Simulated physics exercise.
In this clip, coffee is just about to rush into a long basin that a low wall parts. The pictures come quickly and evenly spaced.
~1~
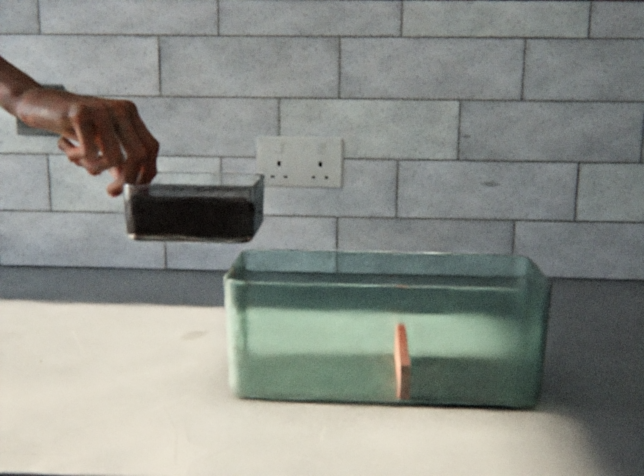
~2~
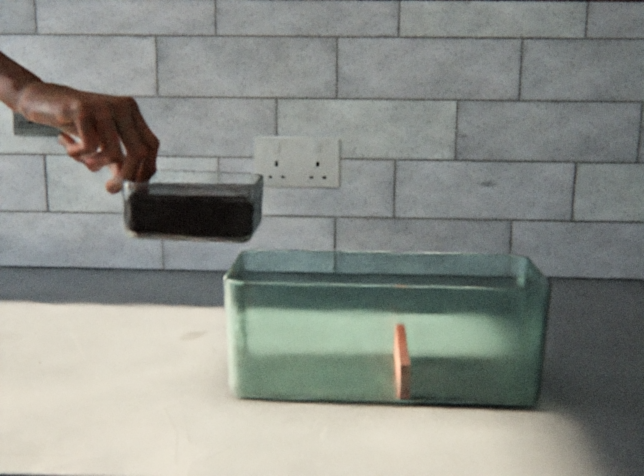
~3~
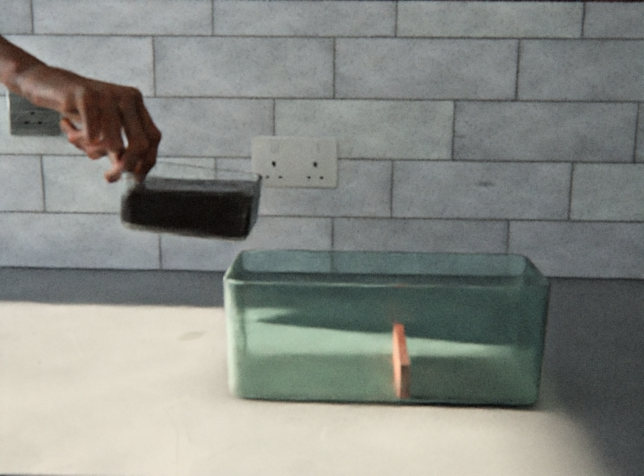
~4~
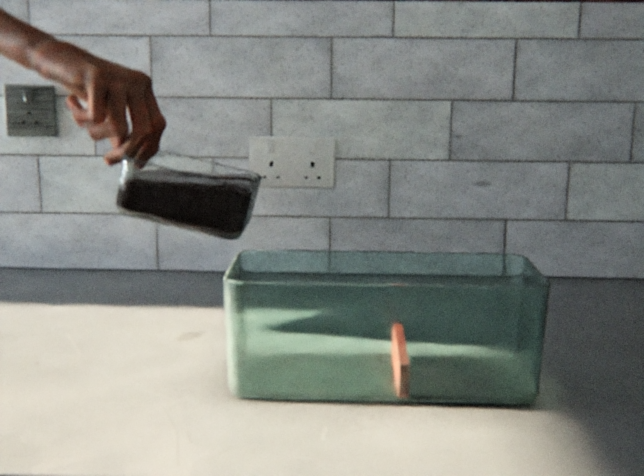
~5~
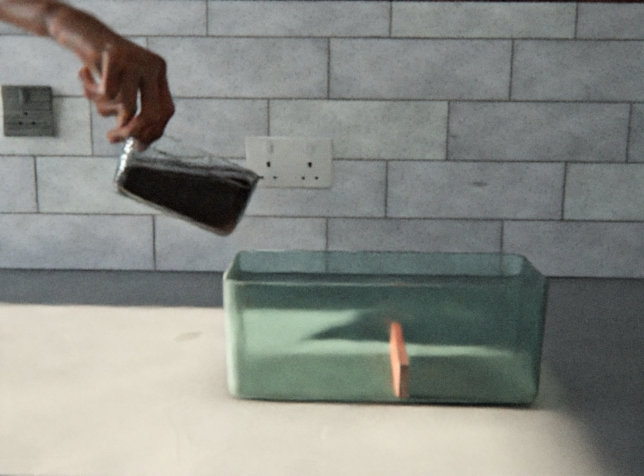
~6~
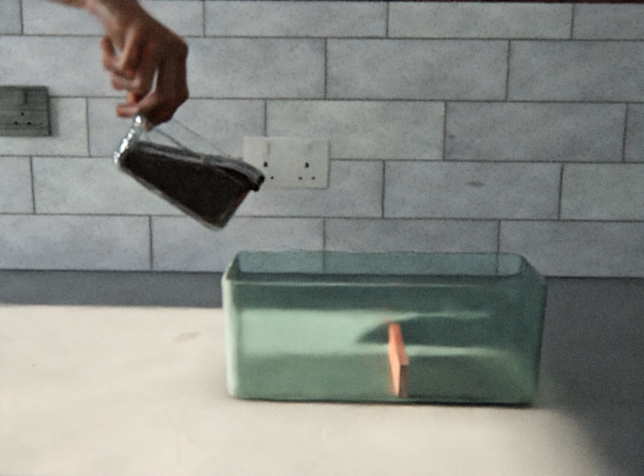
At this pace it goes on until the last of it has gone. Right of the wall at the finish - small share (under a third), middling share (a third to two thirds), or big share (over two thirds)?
Small.
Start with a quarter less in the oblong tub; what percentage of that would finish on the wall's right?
Some 10 parts in a hundred.
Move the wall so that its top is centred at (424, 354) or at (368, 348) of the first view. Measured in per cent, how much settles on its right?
Note: Roughly 20 % in case one, 50 % in case two.
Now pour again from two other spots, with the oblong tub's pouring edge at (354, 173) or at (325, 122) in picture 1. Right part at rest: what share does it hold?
70 %, then 60 %.
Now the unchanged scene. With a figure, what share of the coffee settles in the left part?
Near 85 in a hundred.
A moment on, the oblong tub is tipped on its side and 22 per cent is still to pour, 20 is left of the wall and 0 right of it.
Next, the oblong tub is tipped right over and 1 per cent is still to pour, 84 is left of the wall and 6 right of it.
Then the oblong tub is tipped right over and 0 per cent is still to pour, 83 is left of the wall and 10 right of it.
Later the oblong tub is tipped right over and 0 per cent is still to pour, 85 is left of the wall and 11 right of it.
Finally, 84 per cent lies left of the wall, 11 right of it and 4 outside.
